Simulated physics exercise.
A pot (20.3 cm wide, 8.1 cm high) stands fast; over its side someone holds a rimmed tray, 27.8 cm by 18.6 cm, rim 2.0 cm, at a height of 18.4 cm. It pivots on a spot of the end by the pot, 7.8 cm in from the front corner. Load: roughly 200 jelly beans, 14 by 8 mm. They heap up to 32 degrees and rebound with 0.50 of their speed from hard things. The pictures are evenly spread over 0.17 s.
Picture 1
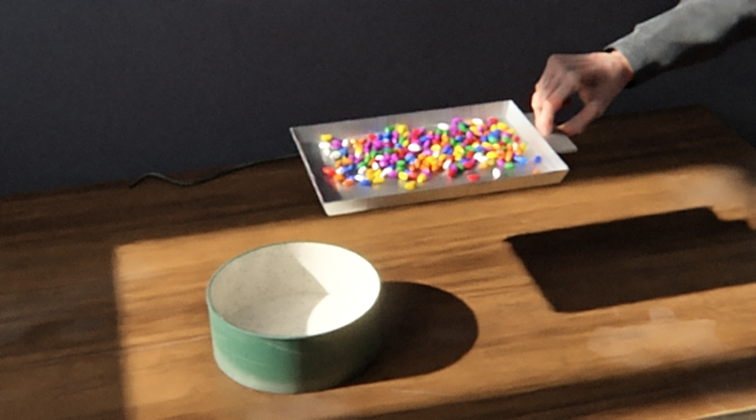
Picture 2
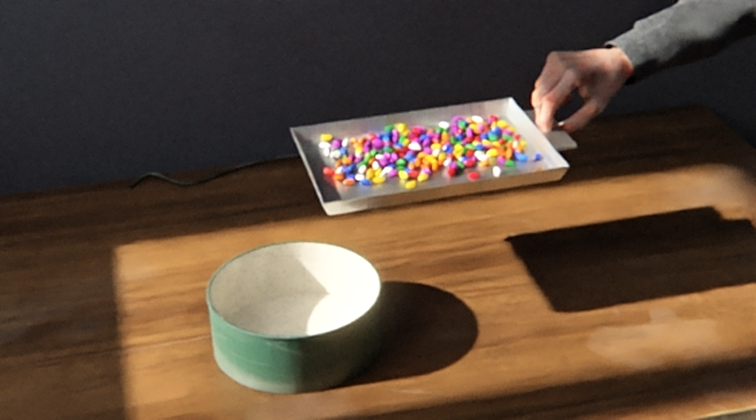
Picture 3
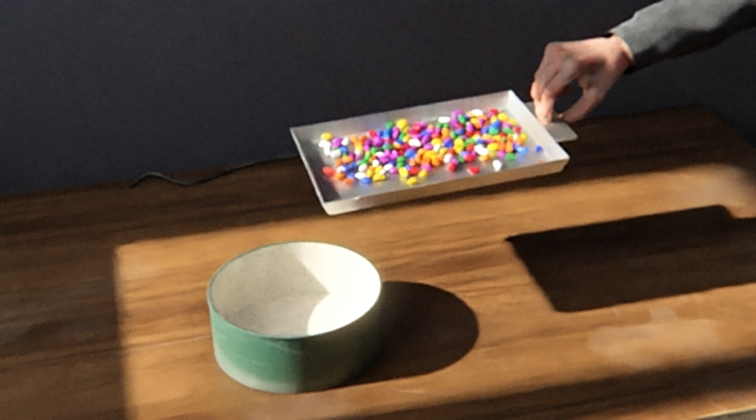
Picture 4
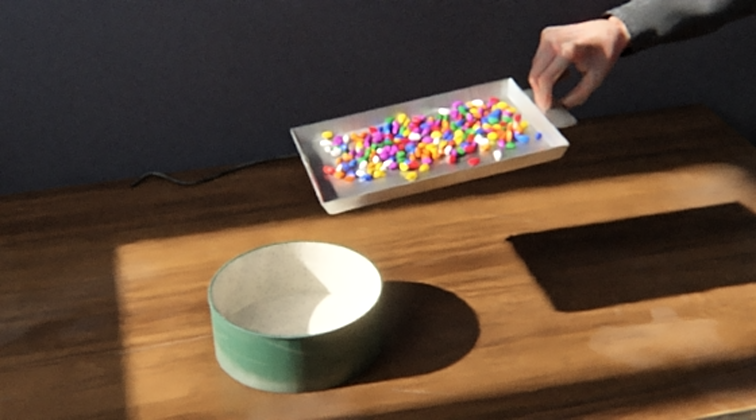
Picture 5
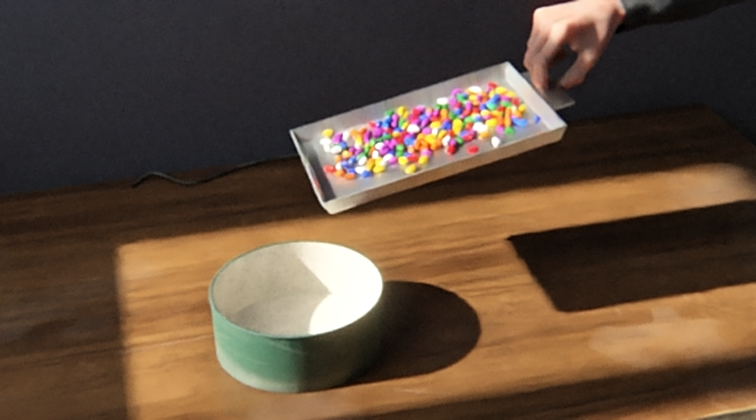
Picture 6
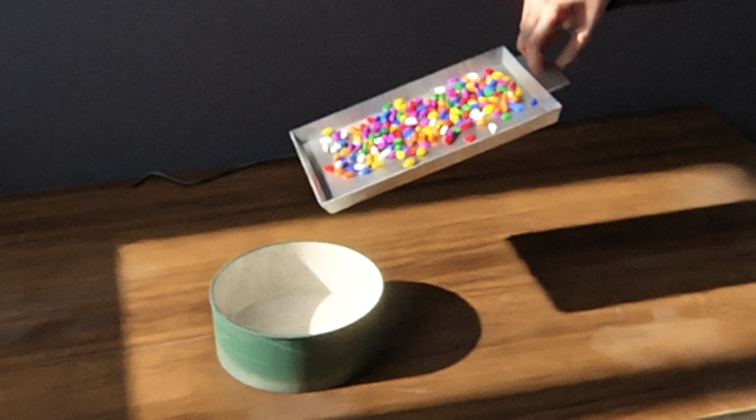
A hand held a shallow tray of colourful candy-like pieces above a wooden table, behind a round green pot, then slowly raised the tray's right end so it sloped down to the left.
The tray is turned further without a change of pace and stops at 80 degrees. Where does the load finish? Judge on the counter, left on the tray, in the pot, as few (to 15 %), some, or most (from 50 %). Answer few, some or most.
Counter most, tray few, pot some.
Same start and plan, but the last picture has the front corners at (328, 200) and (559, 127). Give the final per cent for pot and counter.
Pot 70, counter 30.
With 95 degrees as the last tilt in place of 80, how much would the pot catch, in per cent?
In that case some 35 per cent.
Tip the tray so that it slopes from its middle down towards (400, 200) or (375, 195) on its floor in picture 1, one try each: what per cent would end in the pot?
Some 70 and 100 per cent.
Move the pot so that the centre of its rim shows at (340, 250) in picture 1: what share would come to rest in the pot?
Some 25 per cent.
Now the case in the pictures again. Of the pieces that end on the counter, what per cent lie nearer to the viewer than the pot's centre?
About 0 per cent.
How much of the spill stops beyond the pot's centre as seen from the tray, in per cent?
Some 90 per cent.
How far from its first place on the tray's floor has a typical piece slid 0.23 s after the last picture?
About 3 cm.
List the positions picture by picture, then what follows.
In the first picture, tray tilt 0 degrees, front corners at (328, 199) and (560, 167); middle of the pieces at (428, 153); pot at (294, 286).
In the second picture, tray tilt 1 degrees, front corners at (328, 199) and (560, 164); middle of the pieces at (428, 152).
In the third picture, tray tilt 3 degrees, front corners at (328, 199) and (561, 156); middle of the pieces at (428, 148).
In the fourth picture, tray tilt 7 degrees, front corners at (328, 199) and (560, 142), lowest corner left back; middle of the pieces at (428, 141).
In the fifth picture, tray tilt 11 degrees, front corners at (327, 198) and (557, 124), lowest corner left back; middle of the pieces at (427, 132).
In the sixth picture, tray tilt 16 degrees, front corners at (326, 199) and (553, 106), lowest corner left back; middle of the pieces at (425, 123); pot at (297, 286).
Then, 0.23 s after the last picture, tilt 48 degrees; the tray holds 100 %, the pot 0 %.
Then, 0.39 s after the last picture, tilt 71 degrees; the tray holds 95 %, the pot 0 %.
Then, 0.65 s after the last picture, tilt 80 degrees; the tray holds 0 %, the pot 35 %.
In the end, counter 60 %, tray 0 %, pot 40 %.
